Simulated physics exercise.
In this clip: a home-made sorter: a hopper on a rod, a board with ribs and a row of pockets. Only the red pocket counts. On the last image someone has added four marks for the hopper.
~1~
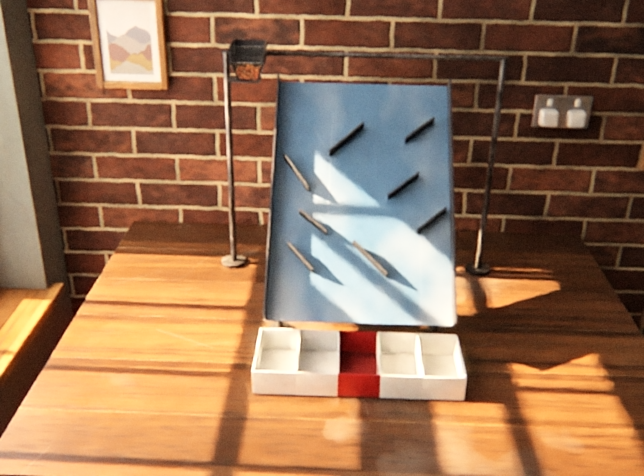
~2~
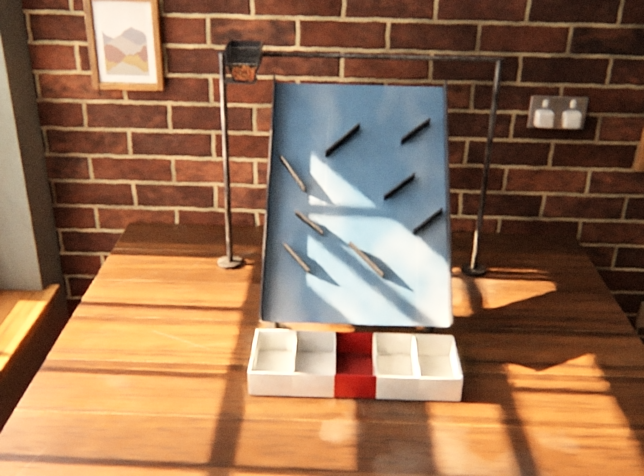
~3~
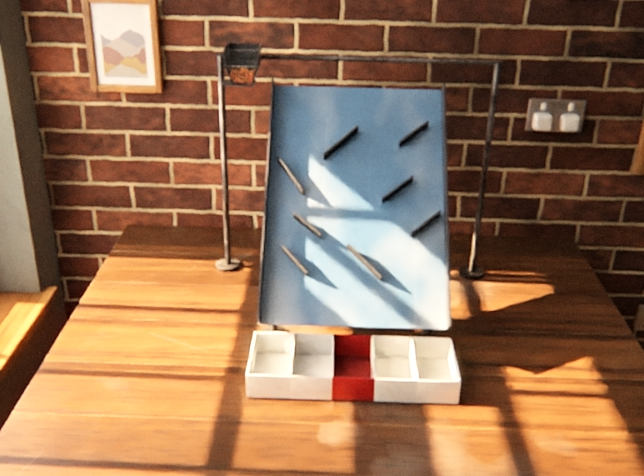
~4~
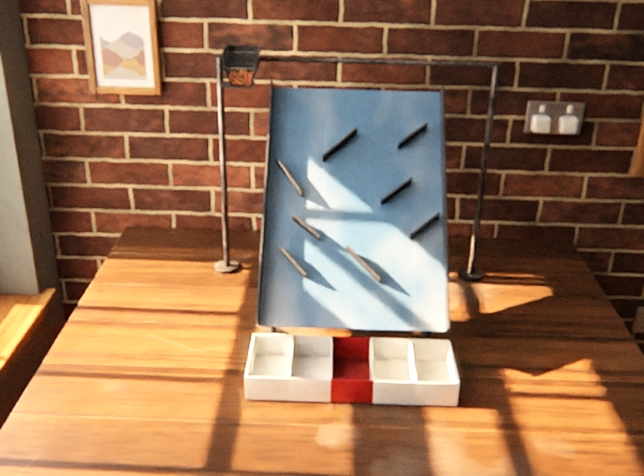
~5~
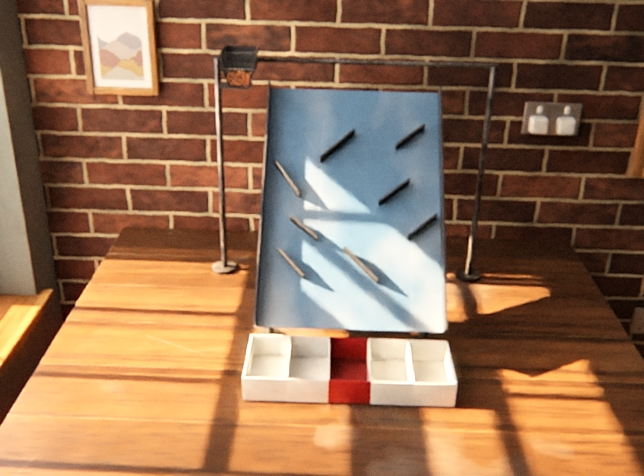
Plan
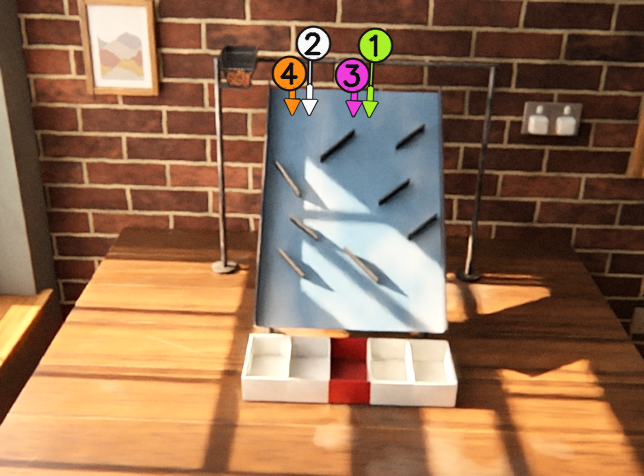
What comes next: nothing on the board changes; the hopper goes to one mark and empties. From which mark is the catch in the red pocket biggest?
Take 2.
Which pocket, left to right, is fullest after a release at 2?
The third.
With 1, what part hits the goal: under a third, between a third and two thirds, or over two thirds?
Mark 1 gives under a third.
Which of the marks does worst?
That would be 1.
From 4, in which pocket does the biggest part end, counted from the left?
The third.
On the marked copy, mark 1 meets the board at (369, 111); mark 2 meets the board at (309, 109); mark 3 meets the board at (353, 110); mark 4 meets the board at (292, 109).
Choosing 1, about a tenth in the red pocket, the larger part in other pockets, just a few outside the box.
Choosing 2, the larger part in the red pocket, roughly a quarter in other pockets.
Choosing 3, roughly half in the red pocket, roughly half in other pockets, just a few outside the box.
Choosing 4, roughly half in the red pocket, roughly half in other pockets, just a few outside the box.
